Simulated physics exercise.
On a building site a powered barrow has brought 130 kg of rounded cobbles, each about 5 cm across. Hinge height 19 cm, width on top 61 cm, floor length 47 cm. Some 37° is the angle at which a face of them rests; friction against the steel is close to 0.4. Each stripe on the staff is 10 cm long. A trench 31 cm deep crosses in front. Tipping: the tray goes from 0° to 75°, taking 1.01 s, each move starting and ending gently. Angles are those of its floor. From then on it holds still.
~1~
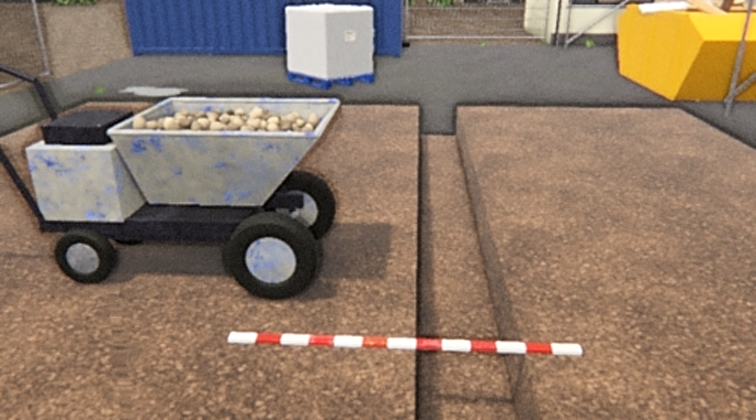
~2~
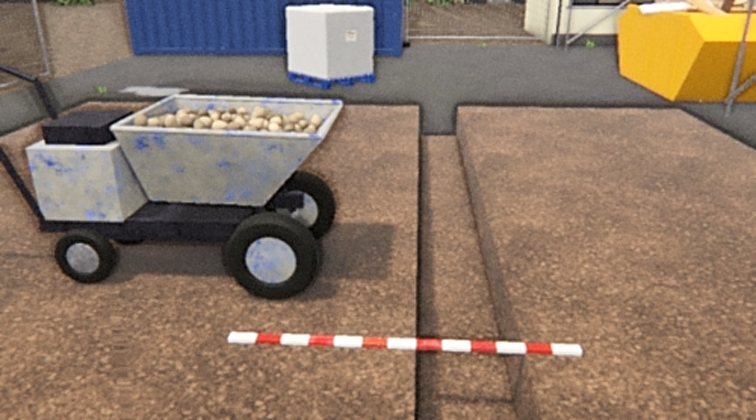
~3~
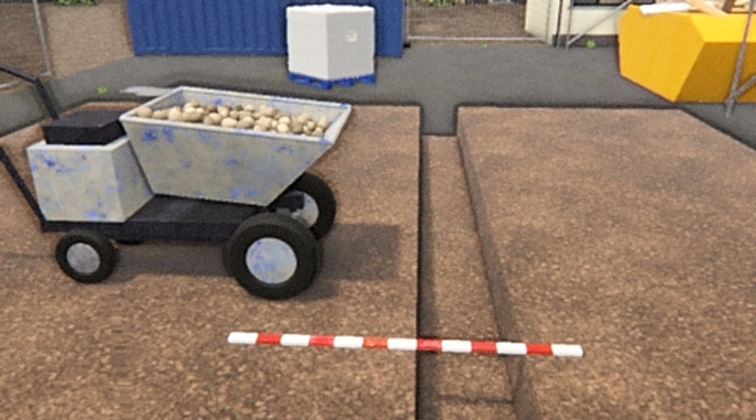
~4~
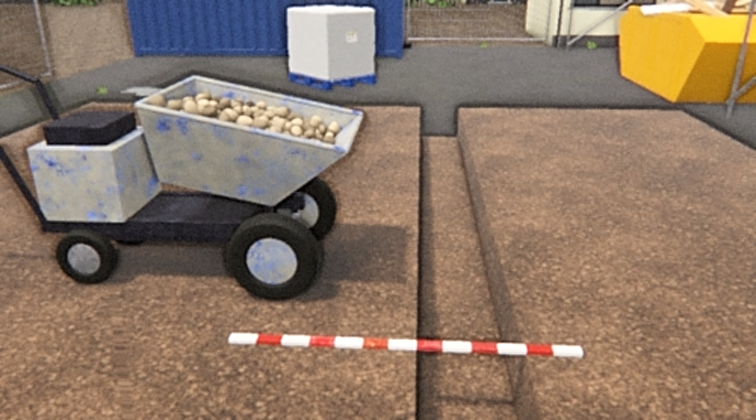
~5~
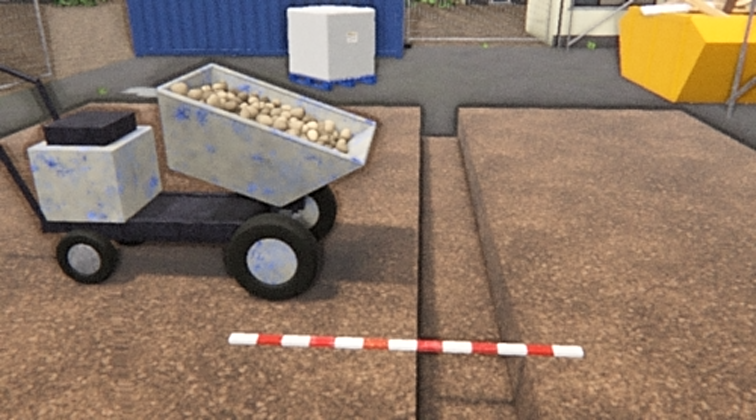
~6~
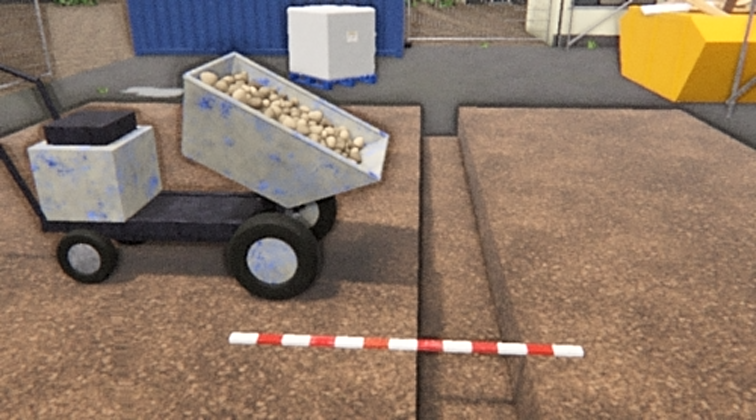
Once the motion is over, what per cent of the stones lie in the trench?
100 %.
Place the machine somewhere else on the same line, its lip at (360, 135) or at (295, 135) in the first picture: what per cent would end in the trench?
I'd expect some 80 per cent, then some 95.
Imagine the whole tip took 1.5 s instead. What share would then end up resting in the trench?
I'd put it at some 100 in a hundred.
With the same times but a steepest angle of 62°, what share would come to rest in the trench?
About 90%.
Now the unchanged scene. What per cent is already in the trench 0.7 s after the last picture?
50 per cent, give or take.
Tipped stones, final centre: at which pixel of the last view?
About (462, 315).
Then, 0.3 s after the last picture the floor is at 64°, 100 % in the tray; the foremost stones are at (415, 217).
Then, 0.7 s after the last picture the floor is at 75°, 52 % in the tray, 48 % in the trench; the foremost stones are at (497, 311).
Then, 1.0 s after the last picture the floor is at 75°, 14 % in the tray, 86 % in the trench; the foremost stones are at (496, 308).
Then, 3.0 s after the last picture the floor is at 75°, 0 % in the tray, 100 % in the trench; the foremost stones are at (493, 301).
